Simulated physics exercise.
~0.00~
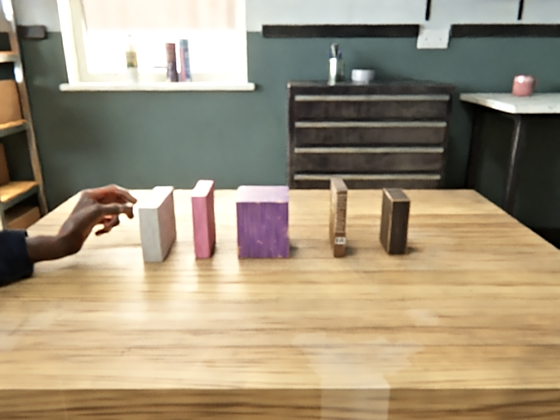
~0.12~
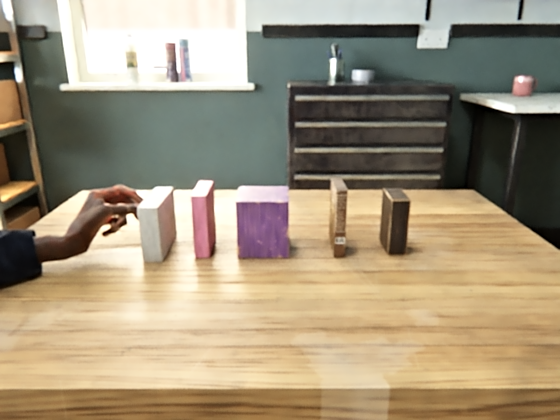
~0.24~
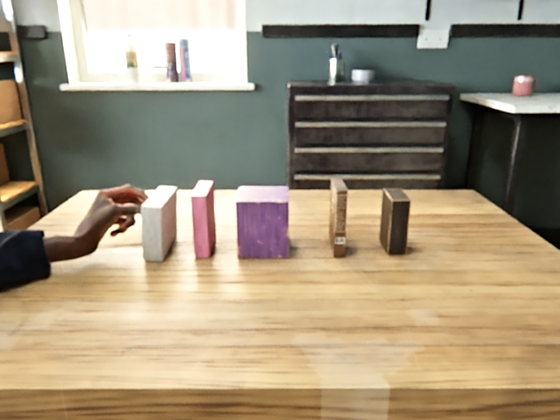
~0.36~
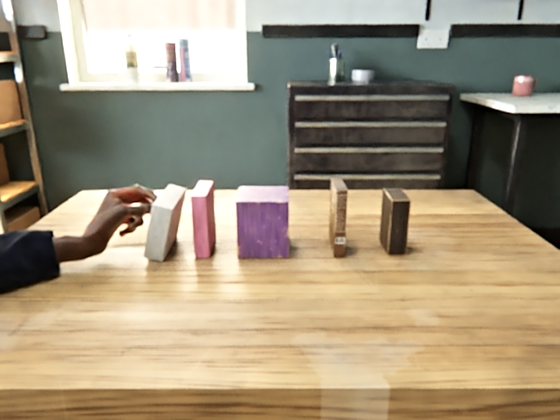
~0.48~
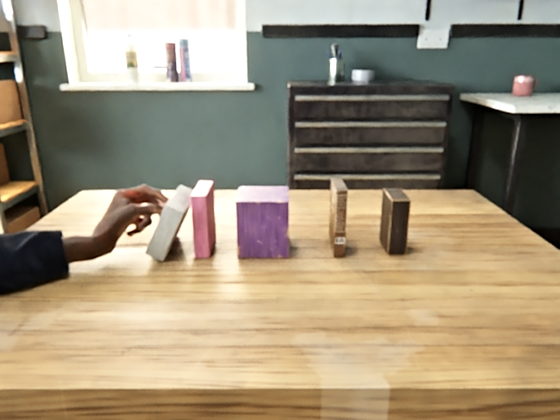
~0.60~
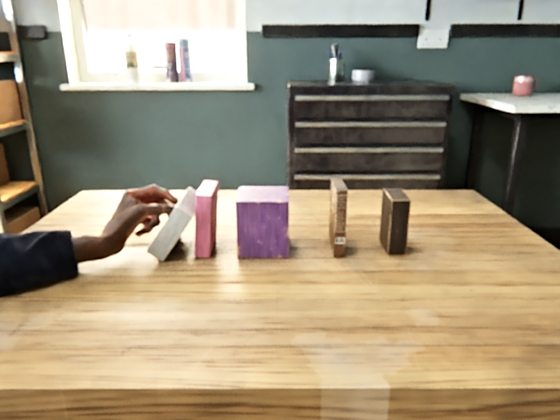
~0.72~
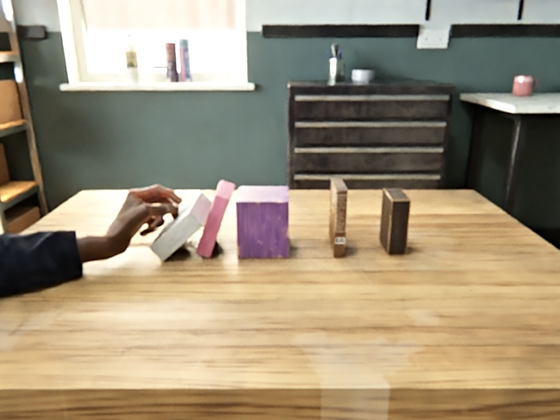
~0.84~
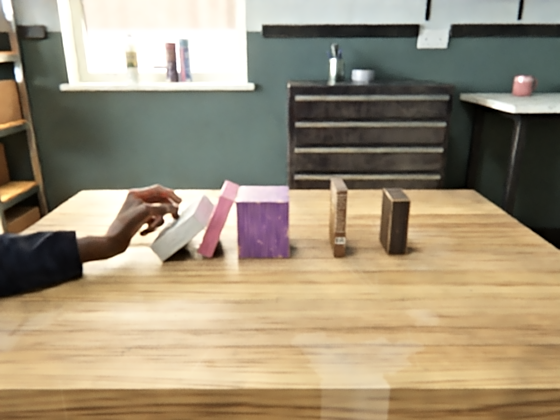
The video shows a hand pushing a white board rightward on a wooden table until it tips into a pink block, which leans against a larger purple block. The purple block and two brownish pieces farther right stay upright, while the white and pink ones end tilted.
